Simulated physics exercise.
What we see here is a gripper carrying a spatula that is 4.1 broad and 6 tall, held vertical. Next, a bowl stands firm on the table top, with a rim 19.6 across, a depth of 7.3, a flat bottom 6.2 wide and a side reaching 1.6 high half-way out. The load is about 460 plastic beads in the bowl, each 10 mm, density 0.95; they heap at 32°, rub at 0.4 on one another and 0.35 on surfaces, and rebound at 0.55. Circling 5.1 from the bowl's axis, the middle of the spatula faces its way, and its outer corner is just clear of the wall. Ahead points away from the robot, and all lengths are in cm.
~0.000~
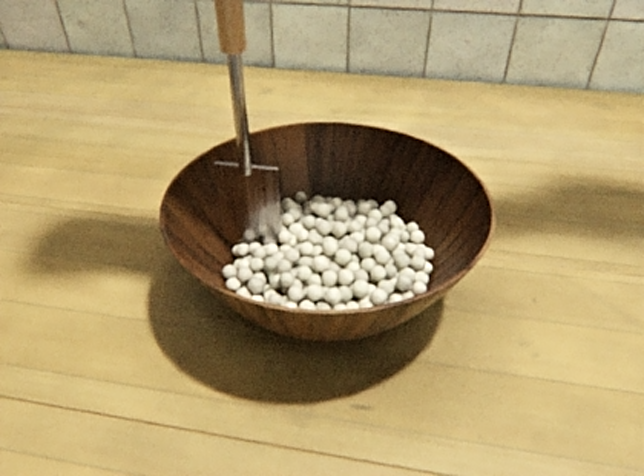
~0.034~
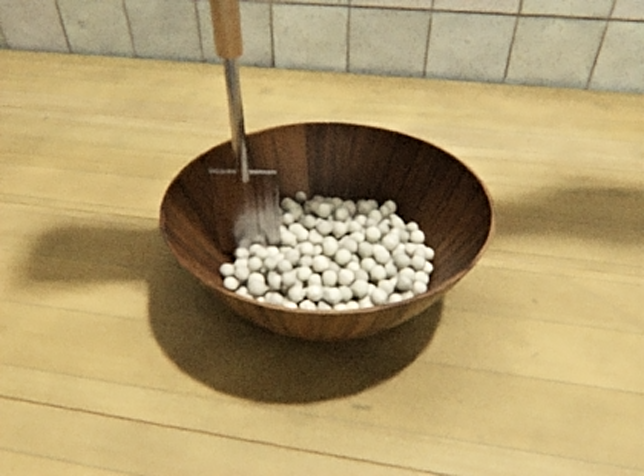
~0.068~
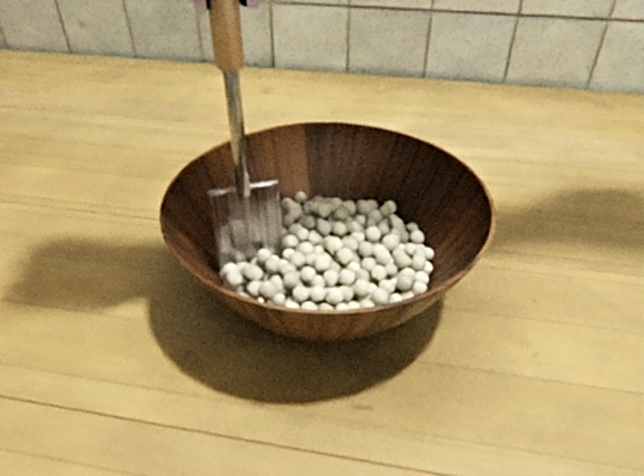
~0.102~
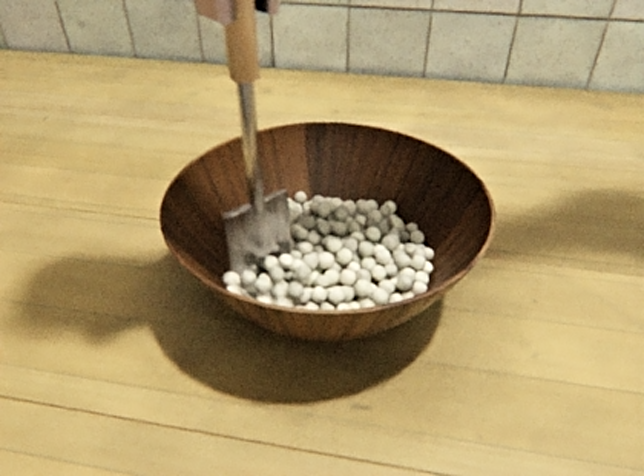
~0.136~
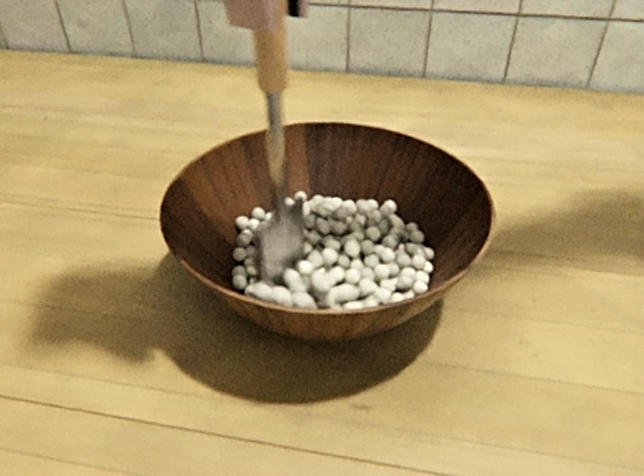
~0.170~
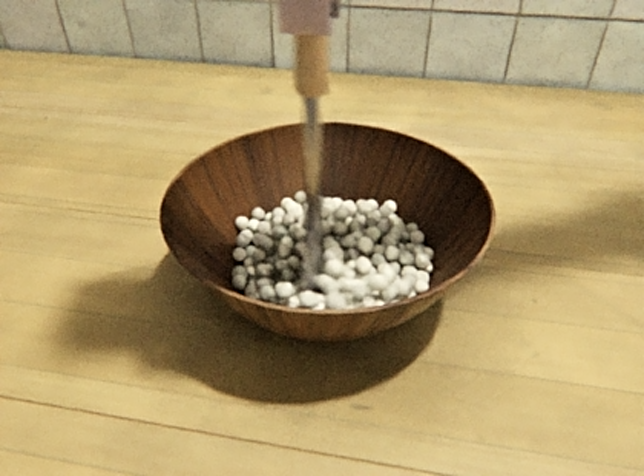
At the start, a wooden-handled spatula hangs upright at the left side of a dark wooden bowl of whitish beads on a table. It lowers into the beads, then sweeps along the near side toward the middle, turning edge-on and pushing beads to the right, leaving them slightly rearranged.
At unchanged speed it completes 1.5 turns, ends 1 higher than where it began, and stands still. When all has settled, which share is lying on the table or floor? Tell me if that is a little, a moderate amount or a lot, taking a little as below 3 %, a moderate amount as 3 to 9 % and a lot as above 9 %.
A little, below 3 %.
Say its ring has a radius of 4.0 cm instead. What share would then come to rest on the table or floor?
Close to 0 in a hundred then.
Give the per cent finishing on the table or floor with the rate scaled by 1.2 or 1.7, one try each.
I'd expect near 5 per cent, then near 10 per cent.
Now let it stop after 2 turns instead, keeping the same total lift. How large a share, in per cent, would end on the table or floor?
Roughly 0 per cent.
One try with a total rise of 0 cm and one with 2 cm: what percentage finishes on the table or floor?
Try one: Around 5 %; try two: Around 0 %.
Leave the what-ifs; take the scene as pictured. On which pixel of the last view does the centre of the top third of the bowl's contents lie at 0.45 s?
The top third is centred near (328, 201) in the last picture.
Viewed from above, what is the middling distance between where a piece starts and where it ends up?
1 cm.
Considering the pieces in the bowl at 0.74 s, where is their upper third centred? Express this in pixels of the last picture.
Roughly pixel (319, 250).
After 0.45 s, 266° round, highest piece 8 above the table; 463 in the bowl, 1 in flight or on the tool.
After 0.74 s, 81° round, highest piece 7 above the table; 461 in the bowl, 2 on the table or floor, 1 in flight or on the tool.
After 1.08 s, 180° round, highest piece 7 above the table; 460 in the bowl, 3 on the table or floor, 1 in flight or on the tool.
After 1.78 s, 180° round, highest piece 5 above the table; 460 in the bowl, 4 on the table or floor.
At rest, 460 in the bowl, 4 on the table or floor. That is 1 % on the table or floor.
